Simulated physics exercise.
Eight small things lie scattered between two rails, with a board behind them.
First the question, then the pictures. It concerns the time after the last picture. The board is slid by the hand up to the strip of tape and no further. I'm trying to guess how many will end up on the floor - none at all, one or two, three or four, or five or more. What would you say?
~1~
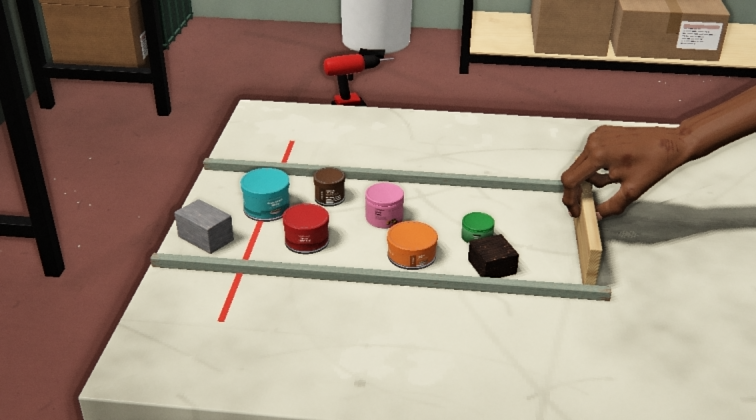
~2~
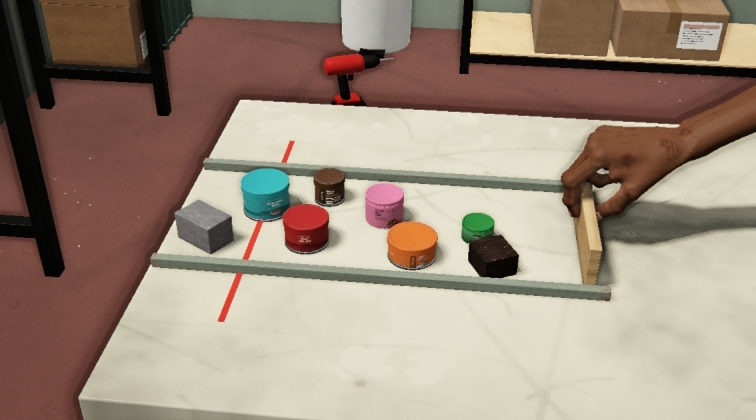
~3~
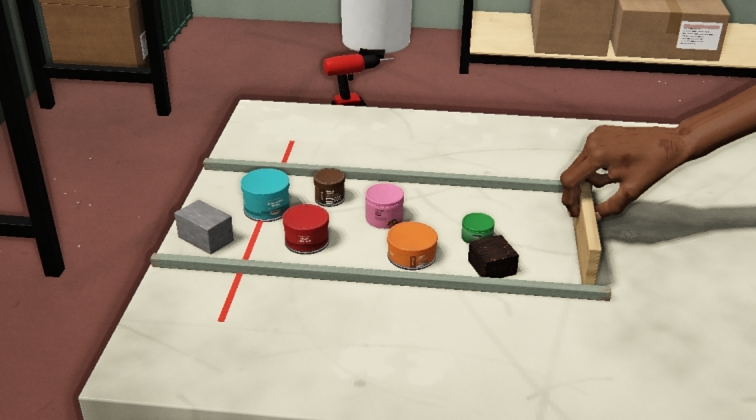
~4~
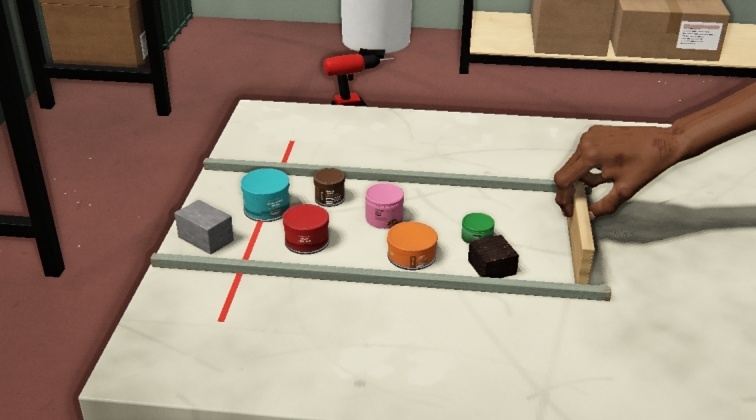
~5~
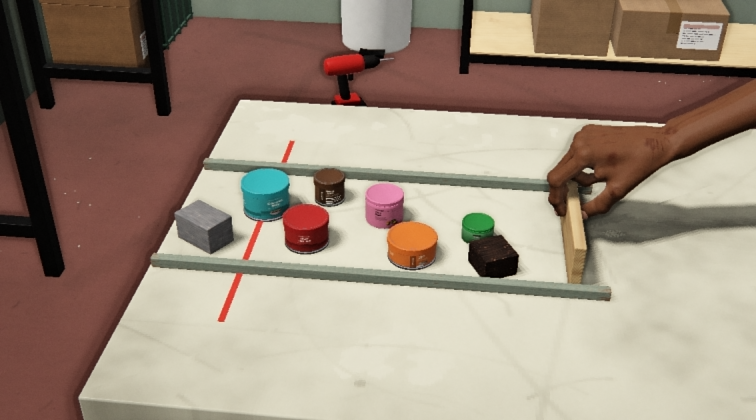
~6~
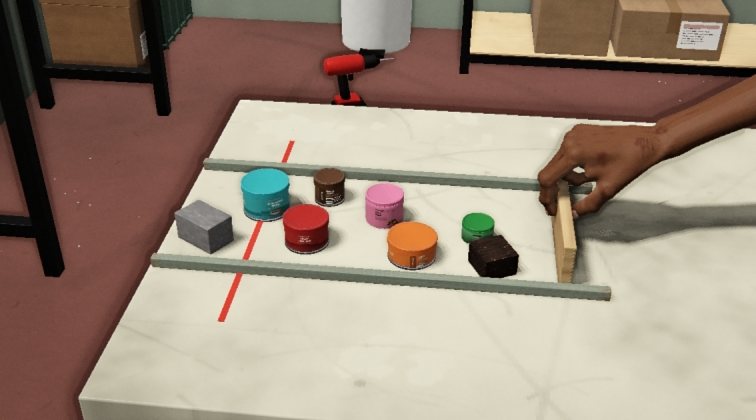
The count that falls off is a single one or a pair.
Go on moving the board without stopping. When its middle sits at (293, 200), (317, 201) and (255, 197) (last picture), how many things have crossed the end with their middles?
The numbers past the end are 0, 0 and 1.
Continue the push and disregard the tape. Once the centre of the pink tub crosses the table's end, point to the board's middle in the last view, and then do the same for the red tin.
The middle is at (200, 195) when it's the pink tub, and at (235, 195) when it's the red tin.
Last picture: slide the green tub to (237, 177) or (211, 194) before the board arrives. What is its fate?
First place, it is safe; second place, it is gone.
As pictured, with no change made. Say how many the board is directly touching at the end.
Count recorded: 4.
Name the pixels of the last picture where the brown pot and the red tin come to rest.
The first ends close to (259, 175), the second close to (205, 210).
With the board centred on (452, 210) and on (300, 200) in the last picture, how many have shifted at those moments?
At the first spot 3, then 8.
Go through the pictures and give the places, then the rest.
In the first picture, grey block (204, 226); turquoise pot (266, 195); red tin (306, 229); board (585, 219); tape (262, 217).
In the second picture, turquoise pot (266, 195); orange pot (412, 246).
In the third picture, red tin (306, 229); pink tub (385, 206).
In the fourth picture, grey block (204, 227); green tub (478, 229).
In the fifth picture, turquoise pot (266, 195); brown pot (329, 187).
In the sixth picture, grey block (204, 227); turquoise pot (266, 195); red tin (306, 229); board (561, 218); tape (262, 217).
Soon after, none off yet; grey block at rest near (204, 227); turquoise pot at rest near (266, 195); red tin at rest near (306, 229).
By the end, the number that fall off is one or two; fallen, grey block.
